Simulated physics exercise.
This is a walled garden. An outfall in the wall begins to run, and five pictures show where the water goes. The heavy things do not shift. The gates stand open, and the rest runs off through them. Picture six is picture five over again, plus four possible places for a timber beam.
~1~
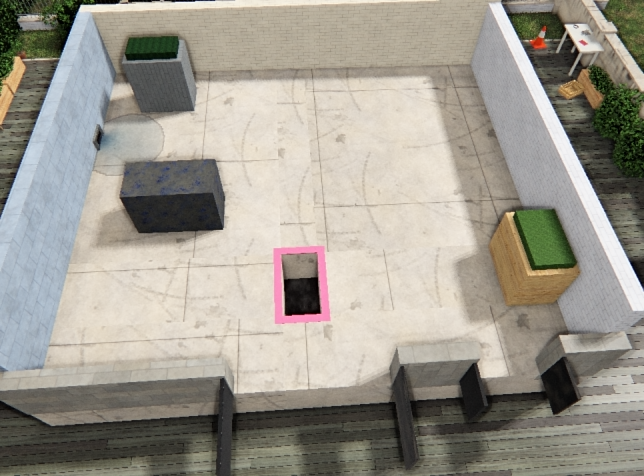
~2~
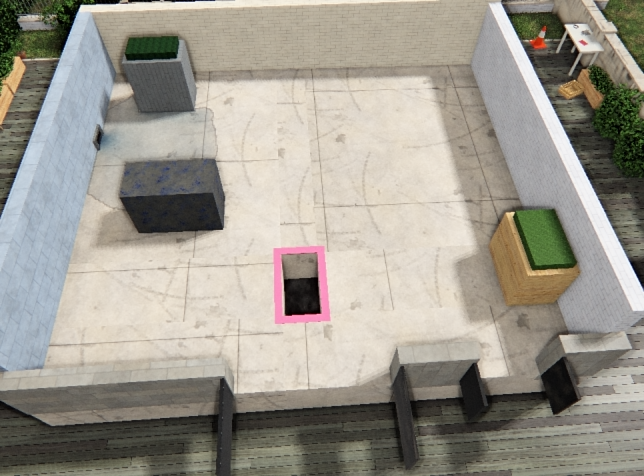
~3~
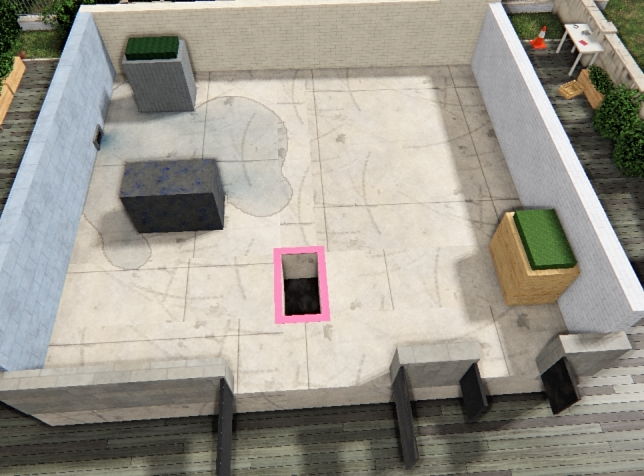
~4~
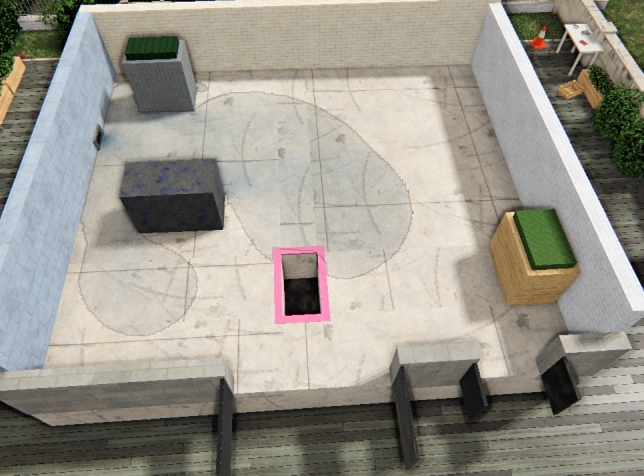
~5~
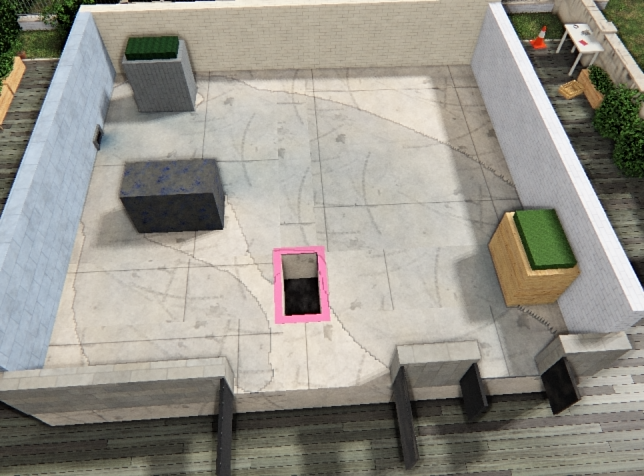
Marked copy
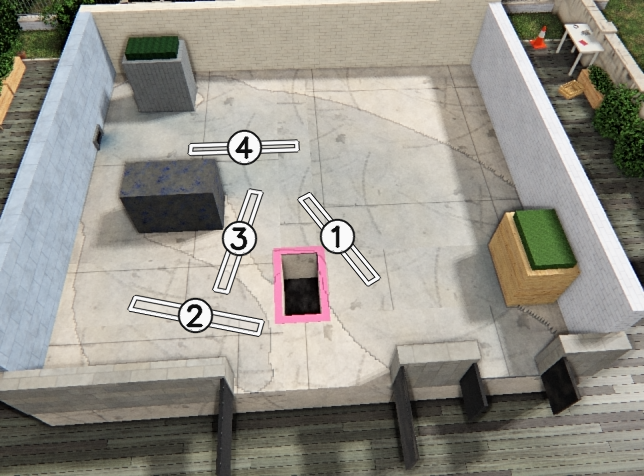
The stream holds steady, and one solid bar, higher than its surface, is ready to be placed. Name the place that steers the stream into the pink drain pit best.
The best position is 1.
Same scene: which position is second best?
It is 2.
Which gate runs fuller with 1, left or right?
The right gate.
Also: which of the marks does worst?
That is position 3.
On the marked copy, 1 from (304, 197) to (373, 280); 2 from (132, 303) to (260, 327); 3 from (221, 290) to (255, 192); 4 from (190, 149) to (296, 145).
With 1, about 21 % of the stream goes into the pink drain pit, about 78 % out by the gates.
With 2, about 15 % of the stream goes into the pink drain pit, about 84 % out by the gates.
With 3, about 3 % of the stream goes into the pink drain pit, about 96 % out by the gates.
With 4, about 7 % of the stream goes into the pink drain pit, about 92 % out by the gates.
